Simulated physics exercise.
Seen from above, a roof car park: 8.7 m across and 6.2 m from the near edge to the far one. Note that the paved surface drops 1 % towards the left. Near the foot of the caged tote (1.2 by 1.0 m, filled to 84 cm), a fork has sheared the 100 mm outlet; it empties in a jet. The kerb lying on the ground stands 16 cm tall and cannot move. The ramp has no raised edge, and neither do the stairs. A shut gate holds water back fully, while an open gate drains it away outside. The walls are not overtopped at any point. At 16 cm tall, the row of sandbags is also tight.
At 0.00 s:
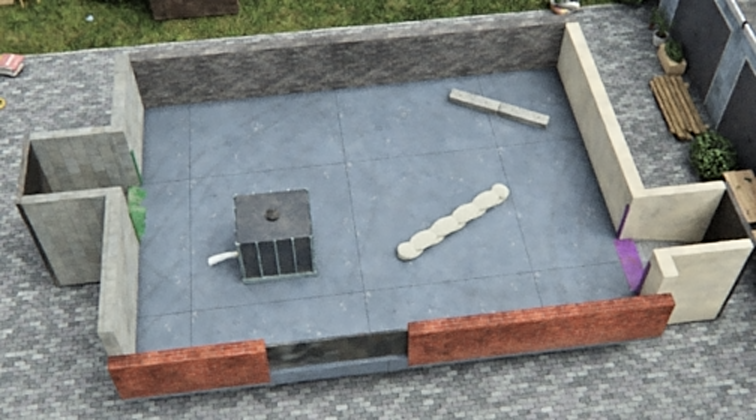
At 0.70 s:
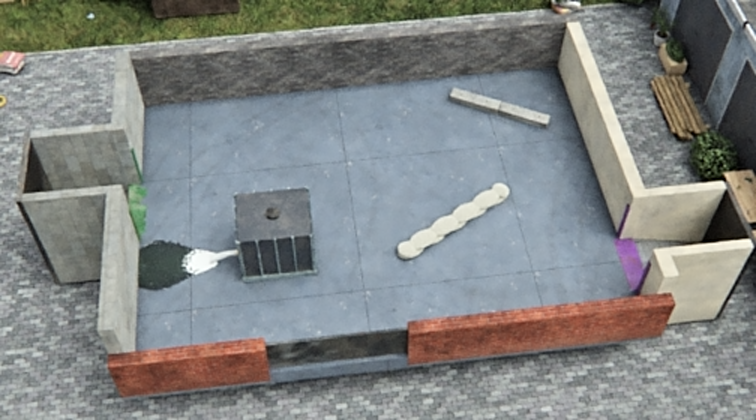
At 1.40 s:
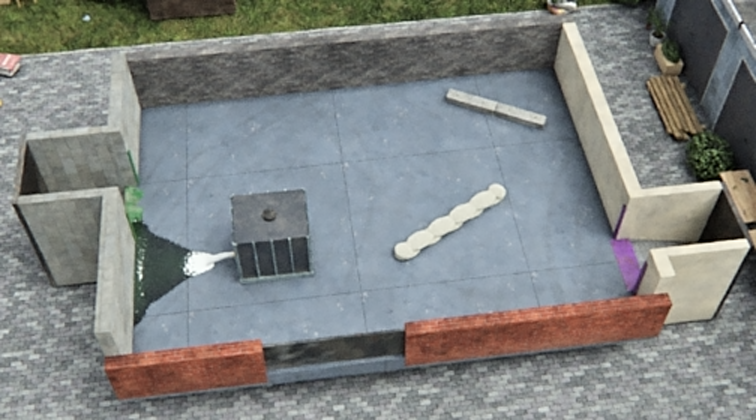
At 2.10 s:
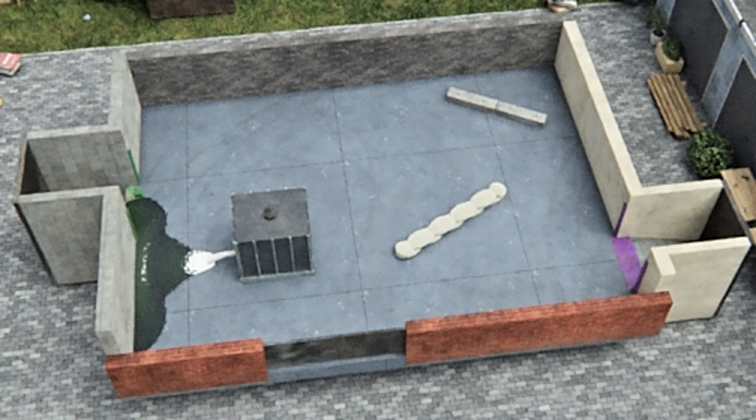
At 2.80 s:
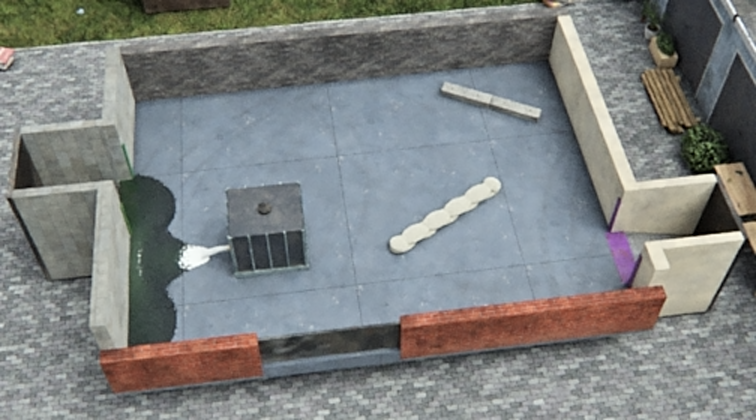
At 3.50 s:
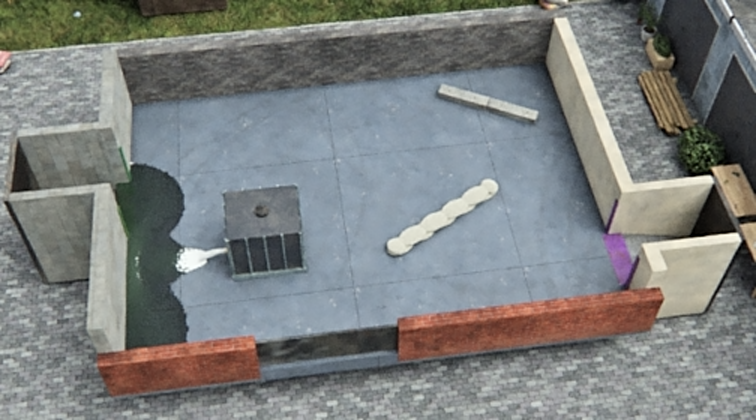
A walled grey car park gets wet as liquid jets left from a caged tote and spreads along the wall.
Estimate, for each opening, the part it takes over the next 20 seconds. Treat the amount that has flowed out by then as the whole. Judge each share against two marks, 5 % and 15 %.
Against the marks, the gate opening gets less than 5 %; the stairwell (marked green) gets more than 15 %; the ramp down (marked purple) gets less than 5 %.
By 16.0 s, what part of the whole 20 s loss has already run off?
Share by that time: About 75 %.
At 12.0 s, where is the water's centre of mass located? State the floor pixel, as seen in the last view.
I'd say somewhere about (178, 256).
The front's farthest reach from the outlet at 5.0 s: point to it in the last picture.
(132, 140).
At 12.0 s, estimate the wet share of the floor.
It comes to about 25 percent wet.
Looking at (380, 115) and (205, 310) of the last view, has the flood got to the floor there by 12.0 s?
First spot bone dry, second spot soaked.
After 5.0 s water covers 10 % of the floor and is deepest (9 cm) near (128, 267); gone so far, the gate opening 0 %, the stairwell (marked green) 2 %, the ramp down (marked purple) 0 %.
After 8.0 s water covers 20 % of the floor and is deepest (8 cm) near (128, 267); gone so far, the gate opening 0 %, the stairwell (marked green) 5 %, the ramp down (marked purple) 0 %.
After 12.0 s water covers 25 % of the floor and is deepest (7 cm) near (128, 267); gone so far, the gate opening 0 %, the stairwell (marked green) 8 %, the ramp down (marked purple) 0 %.
After 16.0 s water covers 30 % of the floor and is deepest (7 cm) near (128, 275); gone so far, the gate opening 0 %, the stairwell (marked green) 12 %, the ramp down (marked purple) 0 %.
After 20.0 s water covers 35 % of the floor and is deepest (7 cm) near (128, 283); gone so far, the gate opening 0 %, the stairwell (marked green) 17 %, the ramp down (marked purple) 0 %.
